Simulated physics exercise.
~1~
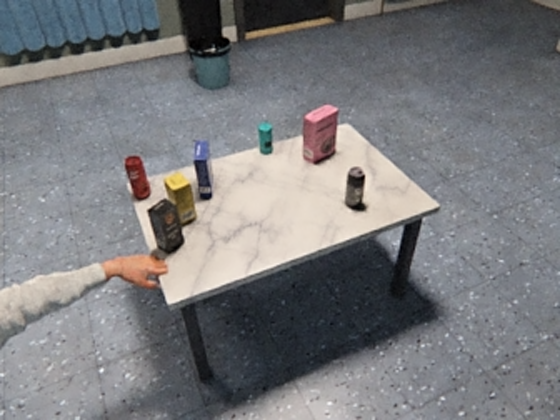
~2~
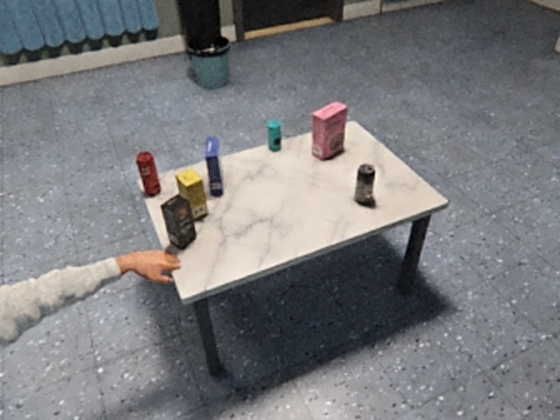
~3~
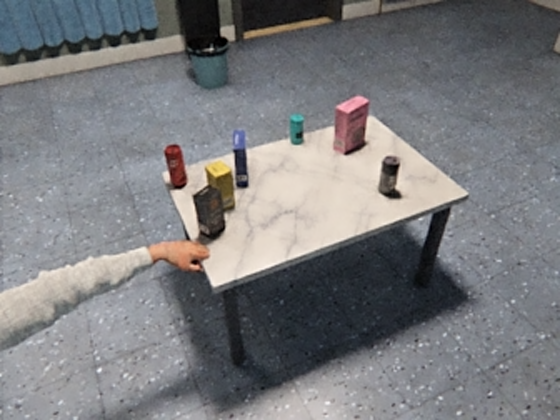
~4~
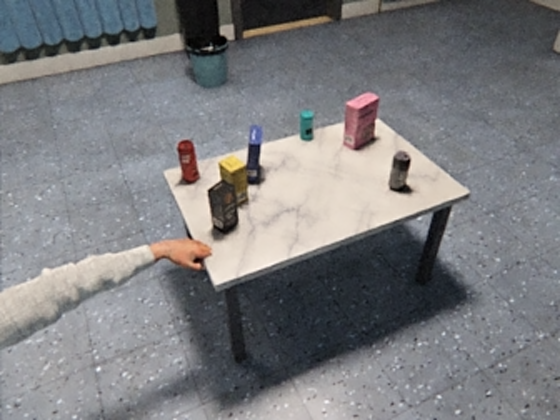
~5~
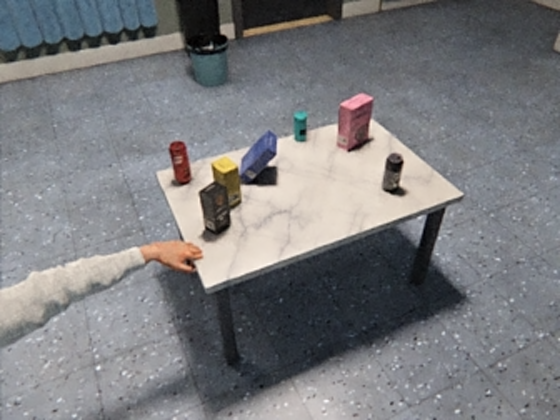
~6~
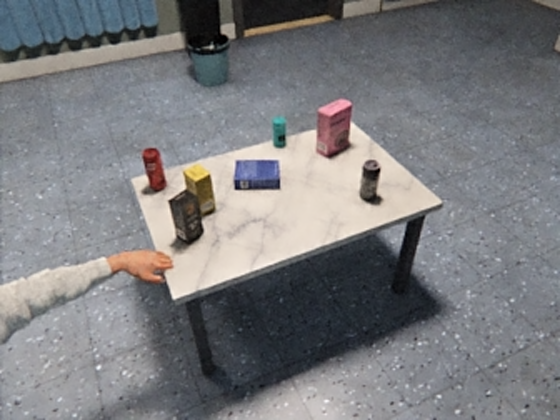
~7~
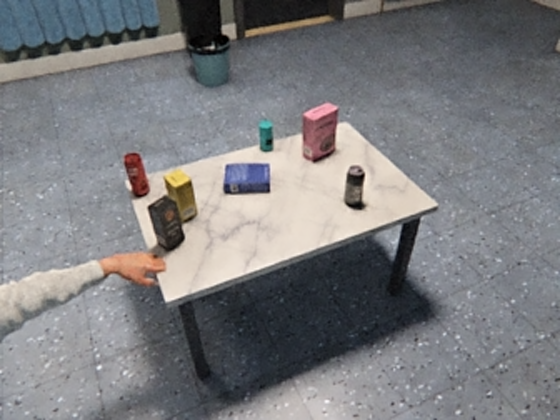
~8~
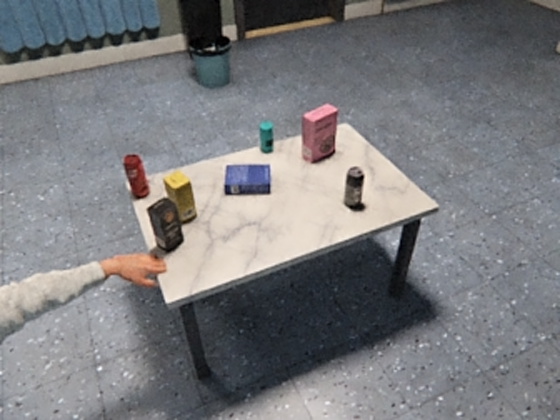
A hand in a pale sleeve grips the near left corner of a small marble-topped table on a speckled blue-grey floor, seen from above by a slightly swaying camera. On the left stand a red can, a yellow carton, a black carton and a slim blue packet, with a turquoise shaker and pink packet toward the back and a grey can on the right. The hand pulls the table a short way right, and the blue packet begins to lean. As the table is pushed back left, the packet topples rightward. It ends lying flat, the others still upright.
